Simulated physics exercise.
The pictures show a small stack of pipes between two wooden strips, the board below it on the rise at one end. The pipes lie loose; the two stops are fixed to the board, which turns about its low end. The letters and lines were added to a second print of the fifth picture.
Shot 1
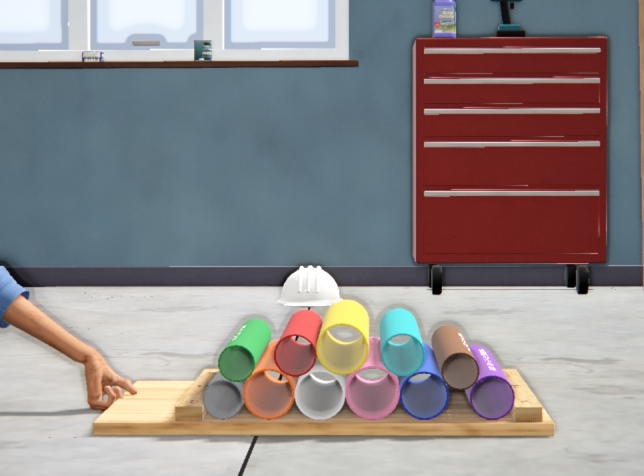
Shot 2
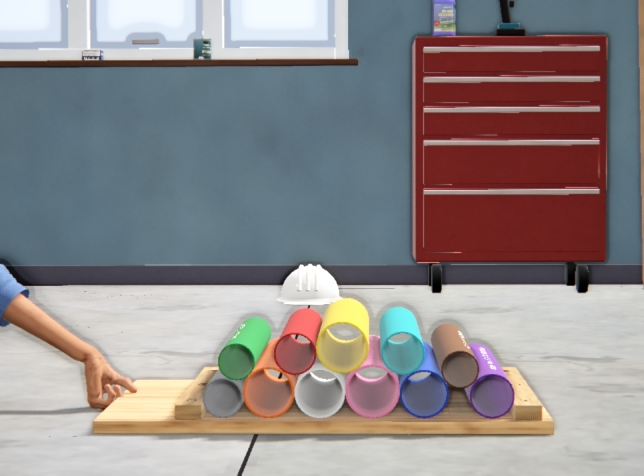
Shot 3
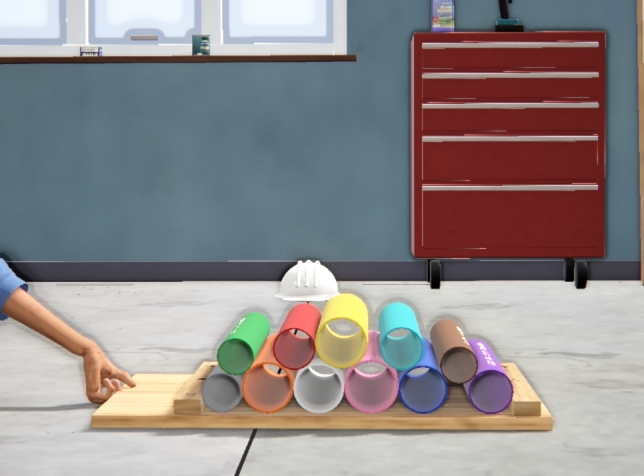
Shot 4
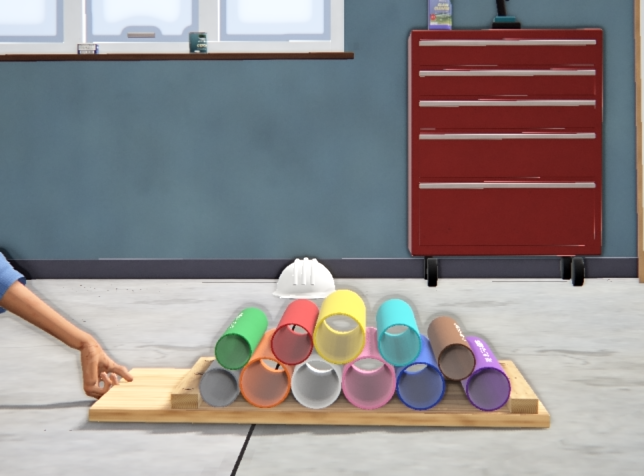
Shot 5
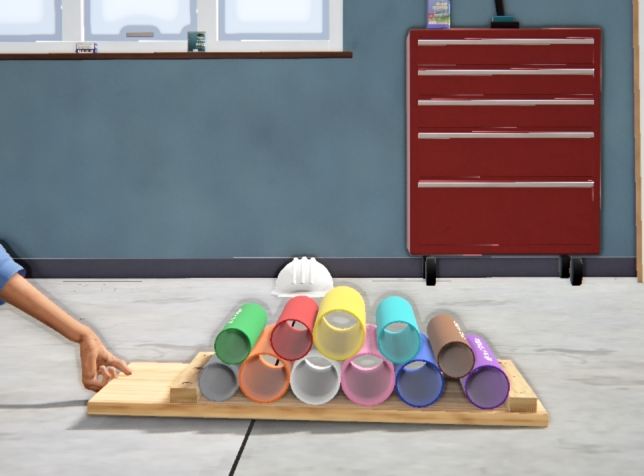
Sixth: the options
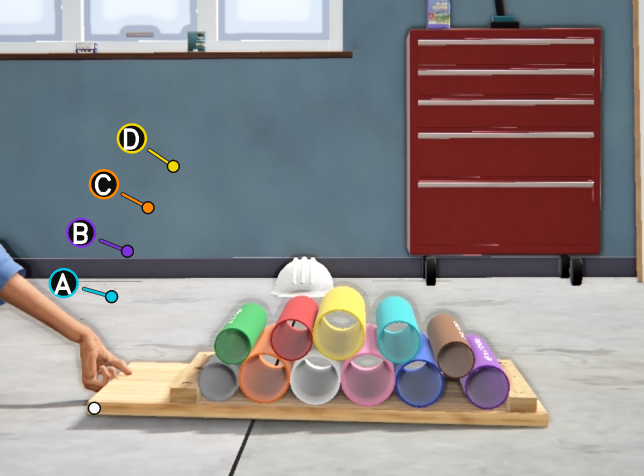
In this clip, a hand stays at the left end of a wooden board holding a stack of colourful pipes between two wooden strips. The whole view shifts very slightly, while the hand, board and pipes show almost no movement.
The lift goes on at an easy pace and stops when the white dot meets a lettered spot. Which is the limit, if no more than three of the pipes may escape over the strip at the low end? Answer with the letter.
The answer is mark C.
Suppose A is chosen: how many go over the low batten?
At A the number is none.
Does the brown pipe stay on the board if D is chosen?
No.
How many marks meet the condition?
Three of them.
On the marked copy, A at (112, 297); B at (127, 251); C at (148, 208); D at (173, 166); the white dot at (94, 409).
With C. Early on, board at 17°.
Further on, board at 28°.
At the end, board at 28°, two over the low batten (brown, turquoise).
As for the rest, A none over the low batten; B none over the low batten; D four over the low batten (brown, red, turquoise, yellow).
